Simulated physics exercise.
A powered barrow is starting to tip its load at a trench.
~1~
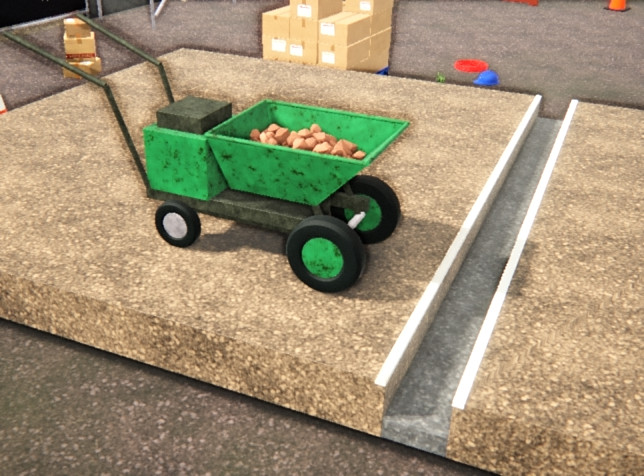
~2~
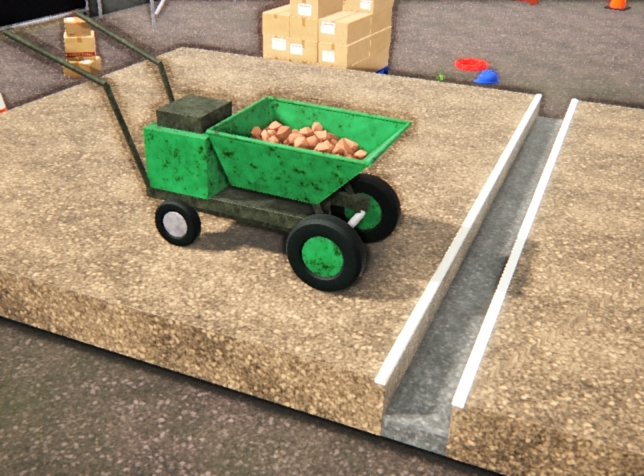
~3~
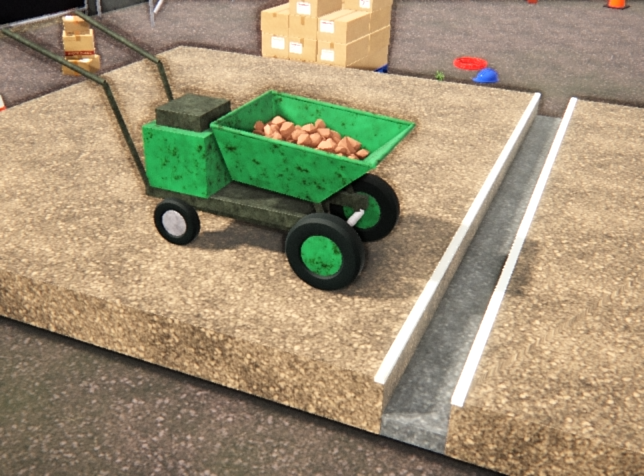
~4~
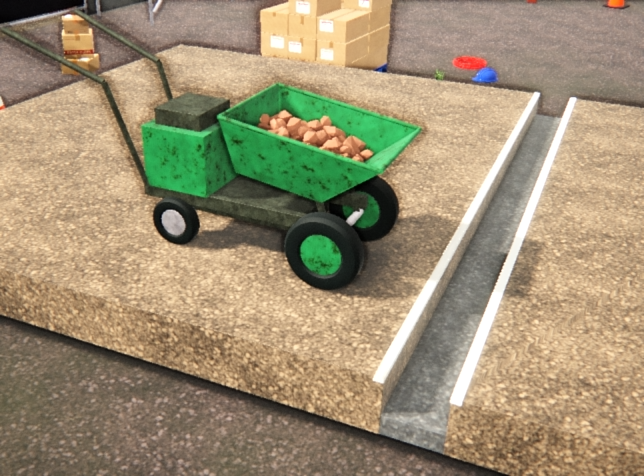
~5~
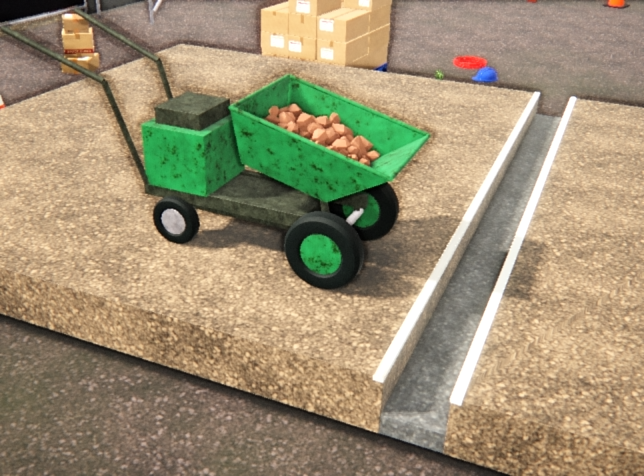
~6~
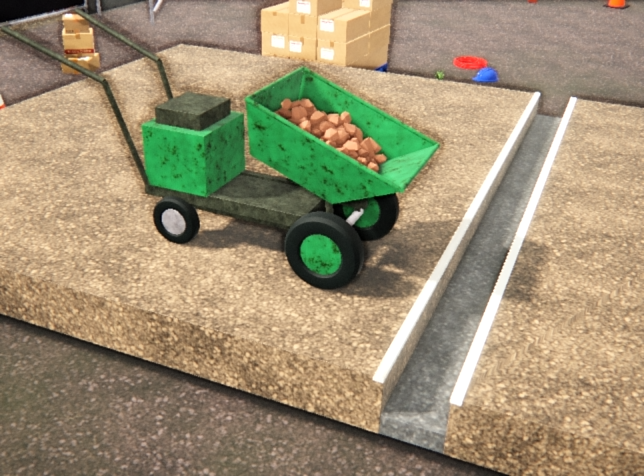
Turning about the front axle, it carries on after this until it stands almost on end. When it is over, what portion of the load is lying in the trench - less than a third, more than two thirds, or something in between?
The trench ends up with a part larger than two thirds.
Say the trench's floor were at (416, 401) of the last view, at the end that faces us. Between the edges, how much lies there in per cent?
The share would be close to 60 percent.
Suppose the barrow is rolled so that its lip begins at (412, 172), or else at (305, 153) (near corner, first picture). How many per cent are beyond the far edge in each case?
Roughly 70 per cent at the first spot and 0 per cent at the second.
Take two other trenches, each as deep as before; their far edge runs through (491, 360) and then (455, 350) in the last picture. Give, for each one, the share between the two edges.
In order: Some 100 per cent, then some 70 per cent.
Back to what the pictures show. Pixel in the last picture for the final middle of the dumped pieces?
Roughly pixel (463, 308).
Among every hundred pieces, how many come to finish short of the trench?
I'd put it at some 0 per cent of the load.
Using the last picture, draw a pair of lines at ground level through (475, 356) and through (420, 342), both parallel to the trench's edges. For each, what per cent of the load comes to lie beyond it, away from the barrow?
Close to 10 % and 80 %, in that order.
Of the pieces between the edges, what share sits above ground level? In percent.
Estimate: Near 5 per cent.
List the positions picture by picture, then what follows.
In the first picture, lip of the skip near (367, 164), level; top of the load near (295, 140), lumps of rubble; first edge of the trench near (404, 339); far edge near (476, 358), the trench over half as wide as the skip, and about half as deep as wide.
In the second picture, lip of the skip near (369, 164), tipped barely; top of the load near (284, 135).
In the third picture, lip of the skip near (373, 166), tipped barely; top of the load near (295, 139).
In the fourth picture, lip of the skip near (381, 172), tipped a little; top of the load near (283, 134).
In the fifth picture, lip of the skip near (391, 179), tipped a little; top of the load near (285, 120).
In the sixth picture, lip of the skip near (401, 190), tipped clearly; top of the load near (297, 114); first edge of the trench near (402, 336); far edge near (474, 355).
Shortly afterwards, skip tipped steeply; the whole lot in the skip.
Next, skip tipped right over; near half in the skip; near half in or heaped over the trench; only a few beyond it.
Some moments later, skip tipped right over; all but a few in or heaped over the trench; a little beyond it.
In the end, skip tipped right over; all but a few in or heaped over the trench; a little beyond it.
